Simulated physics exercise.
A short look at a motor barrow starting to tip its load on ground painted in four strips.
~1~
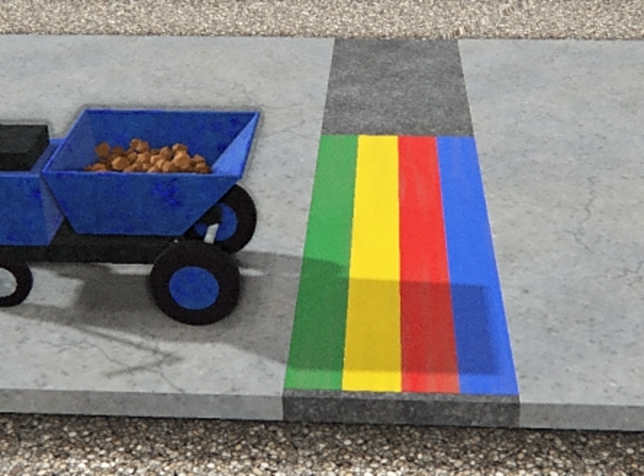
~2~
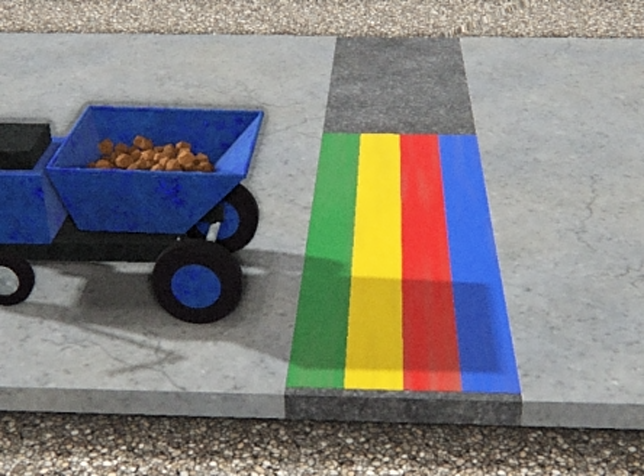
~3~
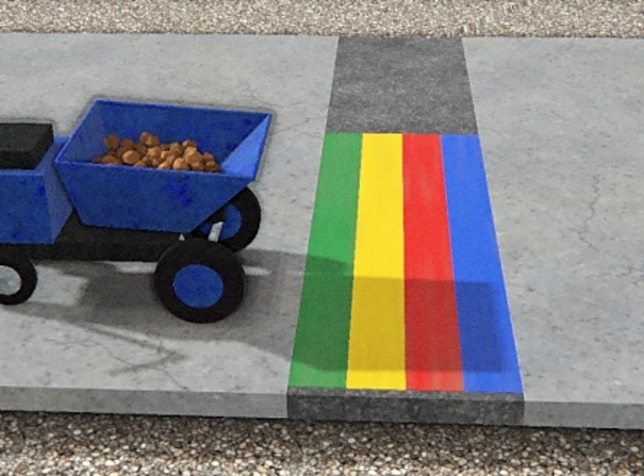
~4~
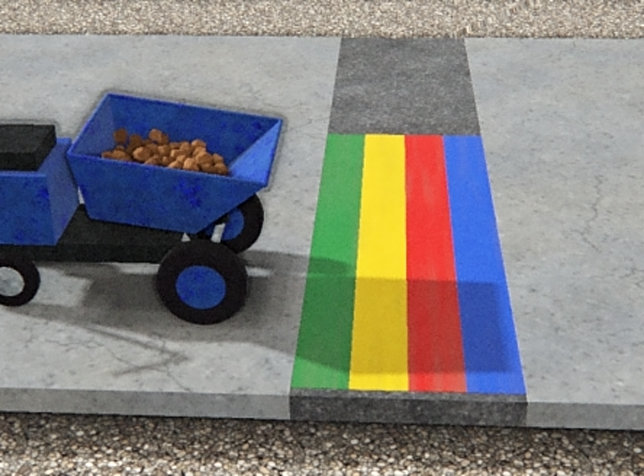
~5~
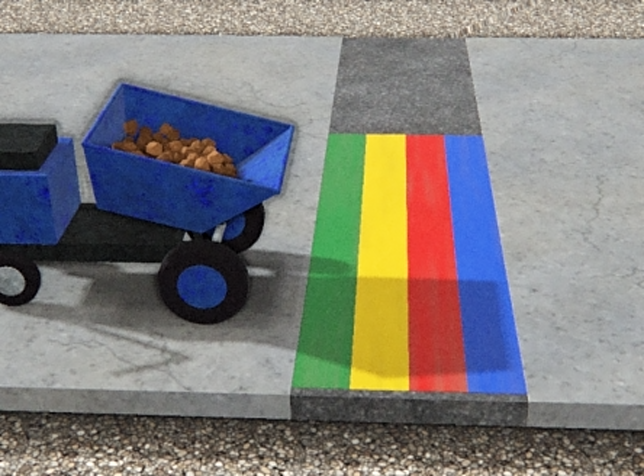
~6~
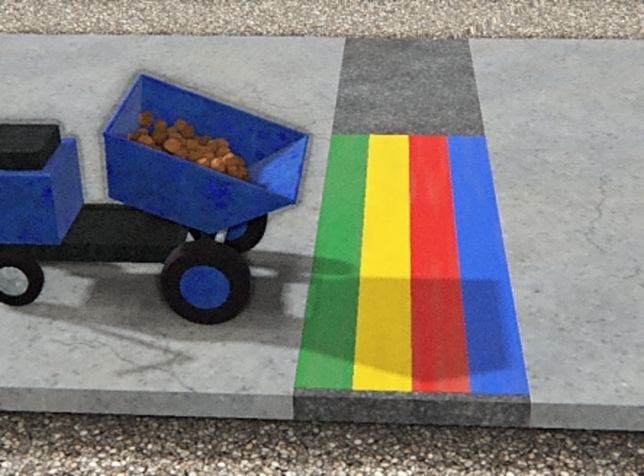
The footage shows a blue motor barrow carrying brown clods beside ground painted in green, yellow, red and blue strips; its skip starts level, then gradually tilts and shifts rightward, its lip lowering while the clods stay inside.
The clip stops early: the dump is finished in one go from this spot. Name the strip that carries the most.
Most lies over the yellow band.
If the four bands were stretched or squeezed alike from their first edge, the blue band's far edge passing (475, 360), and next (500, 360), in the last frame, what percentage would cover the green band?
About 0 and 10 per cent.
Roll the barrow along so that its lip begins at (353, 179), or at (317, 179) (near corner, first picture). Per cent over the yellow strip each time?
Near 0 % and 0 %.
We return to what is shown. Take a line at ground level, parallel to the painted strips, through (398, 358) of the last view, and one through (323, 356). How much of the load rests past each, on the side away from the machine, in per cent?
About 30 and 80 per cent.
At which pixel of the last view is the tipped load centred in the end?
Roughly at (394, 281).
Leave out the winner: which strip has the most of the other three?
It is that red strip.
Just after the last frame, skip tipped steeply; every one in the skip.
A moment on, skip tipped right over; the larger part in the skip; about a tenth over the green strip; about a tenth over the yellow strip.
Further on, skip tipped right over; roughly a quarter in the skip; about a tenth over the green strip; roughly half over the yellow strip; roughly a quarter over the red strip; just a few over the blue strip.
When it is over, skip tipped right over; roughly a quarter in the skip; about a tenth over the green strip; roughly half over the yellow strip; roughly a quarter over the red strip; about a tenth over the blue strip; just a few off the paint.
